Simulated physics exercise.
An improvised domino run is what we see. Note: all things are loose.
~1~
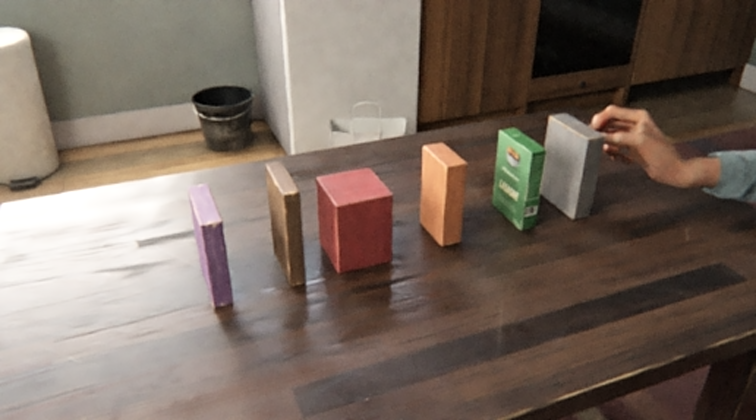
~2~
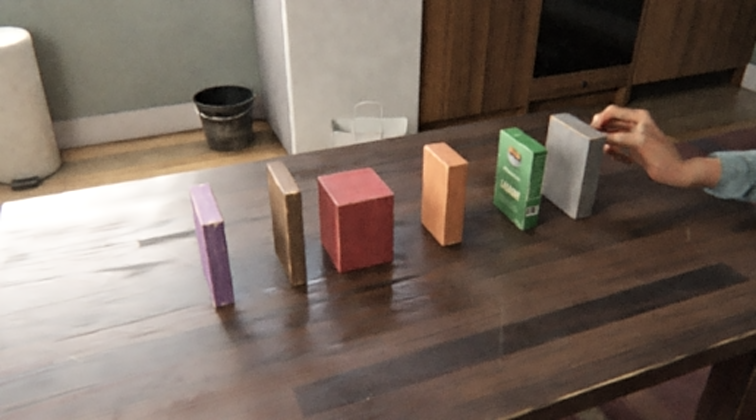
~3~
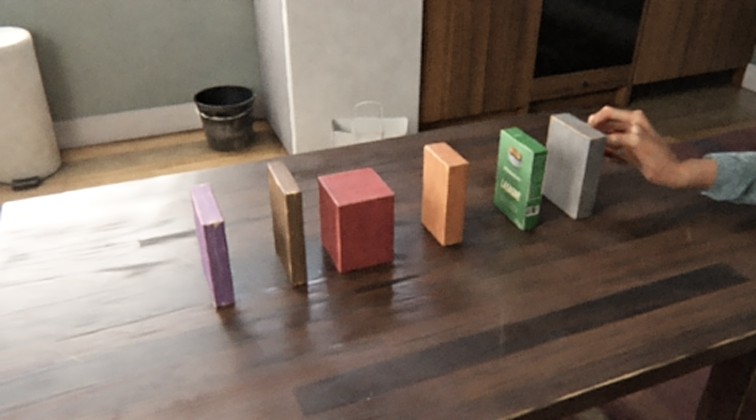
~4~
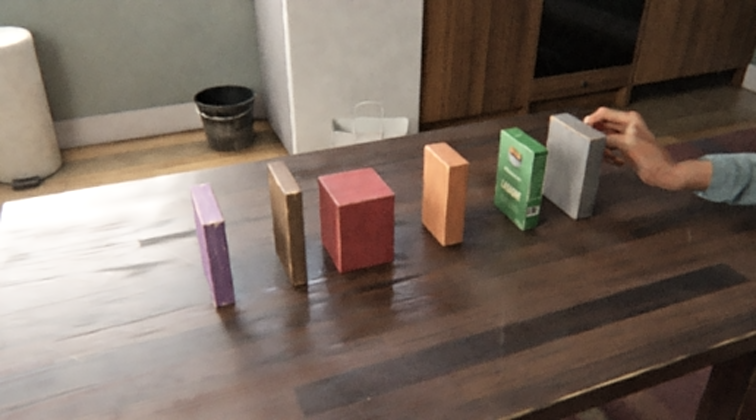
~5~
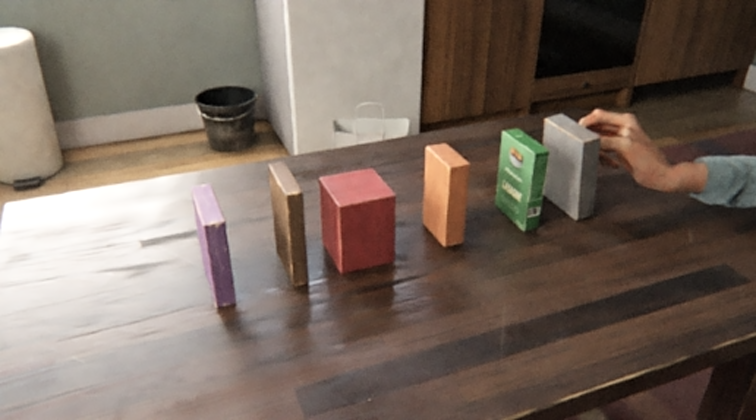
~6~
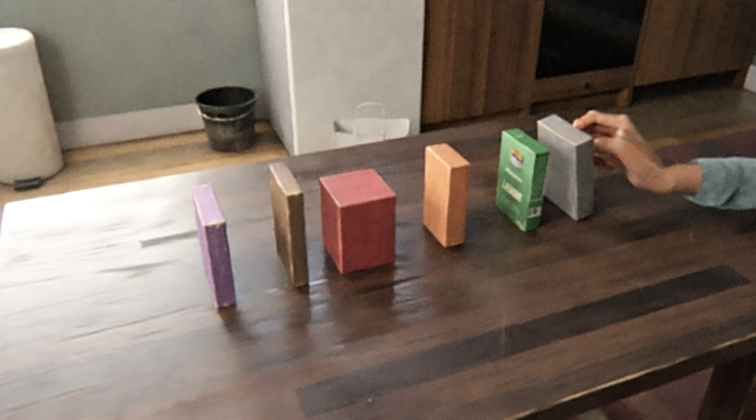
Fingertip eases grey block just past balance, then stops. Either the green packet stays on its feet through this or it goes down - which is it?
It goes down.
Then, 0.30 s past the last view, grey block 43° over; green packet rocked 18° from its first pose near (510, 181).
Then, 0.40 s past the last view, grey block 64° over; green packet rocked 52° from its first pose near (488, 195); orange board rocked 4° from its first pose.
Then, 0.50 s past the last view, grey block 70° over; green packet rocked 67° from its first pose near (481, 204); orange board rocked 25° from its first pose.
Finally, down or leaning hard on the table, green packet and orange board; the other 2 still in place. Final places as the last picture's camera would see them, green packet near (479, 207).
